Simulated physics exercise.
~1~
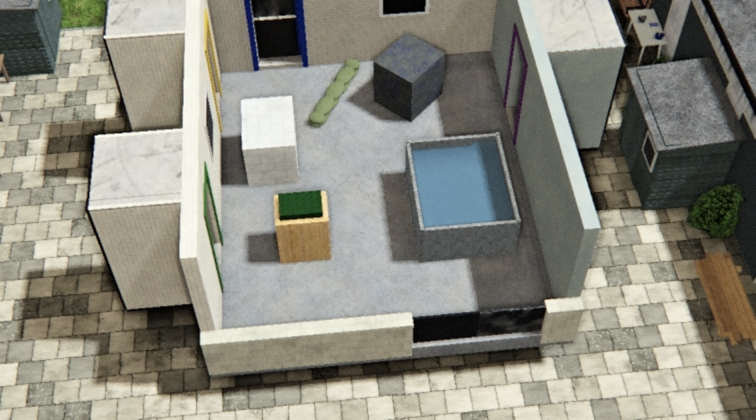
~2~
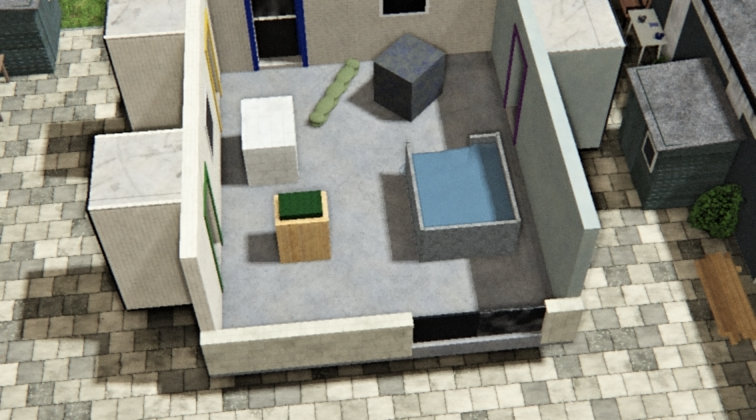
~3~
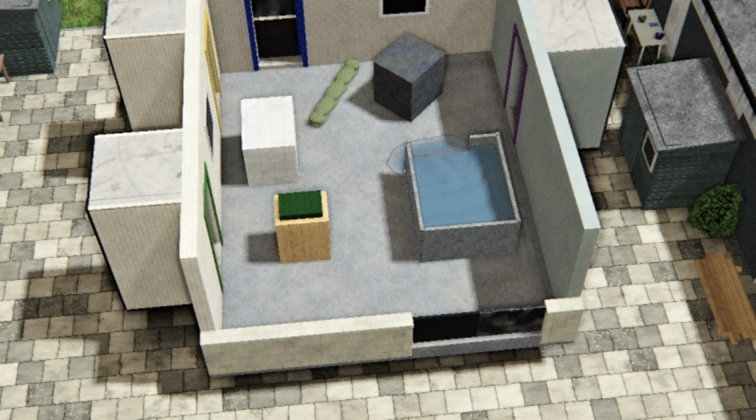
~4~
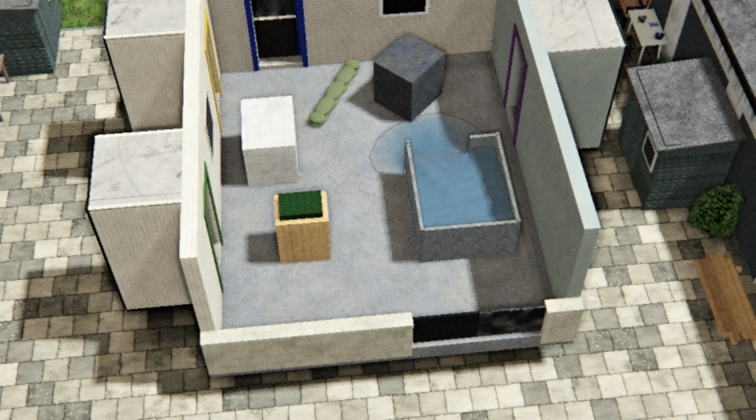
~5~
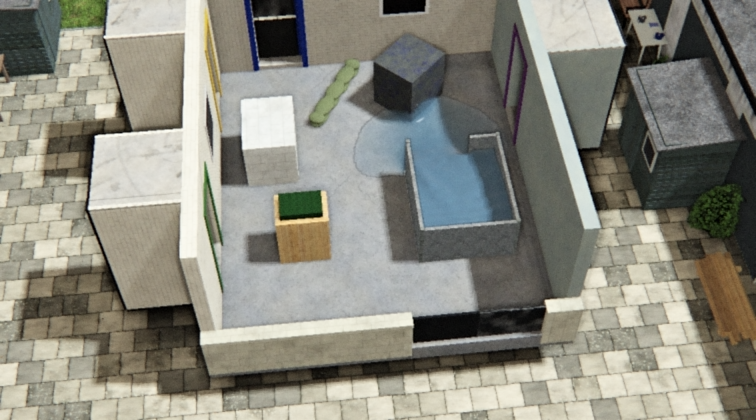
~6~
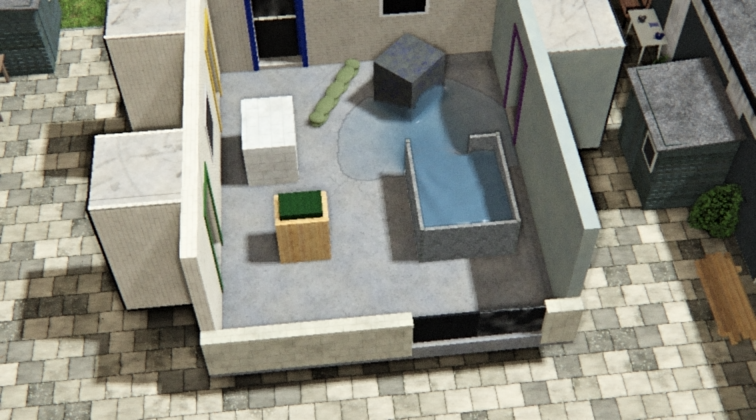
At first, still blue water fills a square grey tank in a walled yard, near a dark block, a white block and a green-topped wooden box. Then part of the tank's far side opens, and water pours out, spreading leftward and back in a widening, thinning pool around the dark block's base.
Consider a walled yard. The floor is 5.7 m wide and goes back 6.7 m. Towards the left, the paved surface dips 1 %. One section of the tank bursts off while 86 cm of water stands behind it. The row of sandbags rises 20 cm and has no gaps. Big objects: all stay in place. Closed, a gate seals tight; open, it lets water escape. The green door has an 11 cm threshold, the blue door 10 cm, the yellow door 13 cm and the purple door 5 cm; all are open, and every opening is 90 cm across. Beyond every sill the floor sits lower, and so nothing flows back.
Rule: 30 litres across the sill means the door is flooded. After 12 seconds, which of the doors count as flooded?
Green door: Not flooded; blue door: Not flooded; yellow door: Not flooded; purple door: Flooded.
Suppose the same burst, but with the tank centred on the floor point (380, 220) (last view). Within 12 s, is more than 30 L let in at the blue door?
Blue: Too much.
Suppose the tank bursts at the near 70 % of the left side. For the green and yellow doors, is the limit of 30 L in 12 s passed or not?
Measured against that limit, green comes out beyond it and yellow comes out short of it.
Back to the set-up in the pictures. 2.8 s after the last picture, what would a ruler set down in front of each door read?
Door by door, in cm: Green reads 0, blue reads 10, yellow reads 14, purple reads 10.
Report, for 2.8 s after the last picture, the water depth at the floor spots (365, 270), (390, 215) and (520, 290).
About 0, 0 and 0 cm.
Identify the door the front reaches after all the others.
Door: Green.
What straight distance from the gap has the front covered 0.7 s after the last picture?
Around 3.8 metres.
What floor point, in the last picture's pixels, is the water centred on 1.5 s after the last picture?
Its balance point lies near (426, 143).
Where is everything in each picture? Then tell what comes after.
The first frame shows still water, 86 cm deep, in the tank at (461, 183).
In the second frame, the front is at (402, 173), 0.7 m from the gap on the tank's far side; 0.3 m2 of floor is under water; 86 cm left at the back of the tank.
In the third frame, water pours out on the tank's far side and has run 1.0 m, to a hidden place; typically 14 cm deep outside, 86 cm at the tank's back.
In the fourth frame, water pours out on the tank's far side and has run 1.5 m, to (442, 117); typically 10 cm deep outside, 80 cm at the tank's back.
In the fifth frame, the front is at (441, 97), 2.0 m from the gap on the tank's far side; 4.1 m2 of floor is under water; 72 cm left at the back of the tank.
In the sixth frame, water pours out on the tank's far side and has run 2.5 m, to (450, 81); typically 5 cm deep outside, 74 cm at the tank's back.
Then, 0.7 s after the last picture water covers 30 % of the floor and is deepest (52 cm) near (488, 58); green door not reached, blue door not reached, yellow door not reached, purple door 7 cm at the sill, 7 L in.
Then, 1.5 s after the last picture water covers 40 % of the floor and is deepest (48 cm) near (478, 52); green door not reached, blue door 13 cm at the sill, 0 L in, yellow door not reached, purple door 8 cm at the sill, 11 L in.
Then, 2.8 s after the last picture water covers 55 % of the floor and is deepest (35 cm) near (368, 68); green door not reached, blue door 10 cm at the sill, 3 L in, yellow door 14 cm at the sill, 2 L in, purple door 10 cm at the sill, 22 L in.
Then, 6.3 s after the last picture water covers 90 % of the floor and is deepest (18 cm) near (311, 225); green door 11 cm at the sill, 3 L in, blue door 10 cm at the sill, 9 L in, yellow door 9 cm at the sill, 5 L in, purple door 10 cm at the sill, 82 L in.
Then, 11.3 s after the last picture water covers 95 % of the floor and is deepest (14 cm) near (294, 267); green door 10 cm at the sill, 4 L in, blue door 7 cm at the sill, 11 L in, yellow door 9 cm at the sill, 5 L in, purple door 4 cm at the sill, 111 L in.
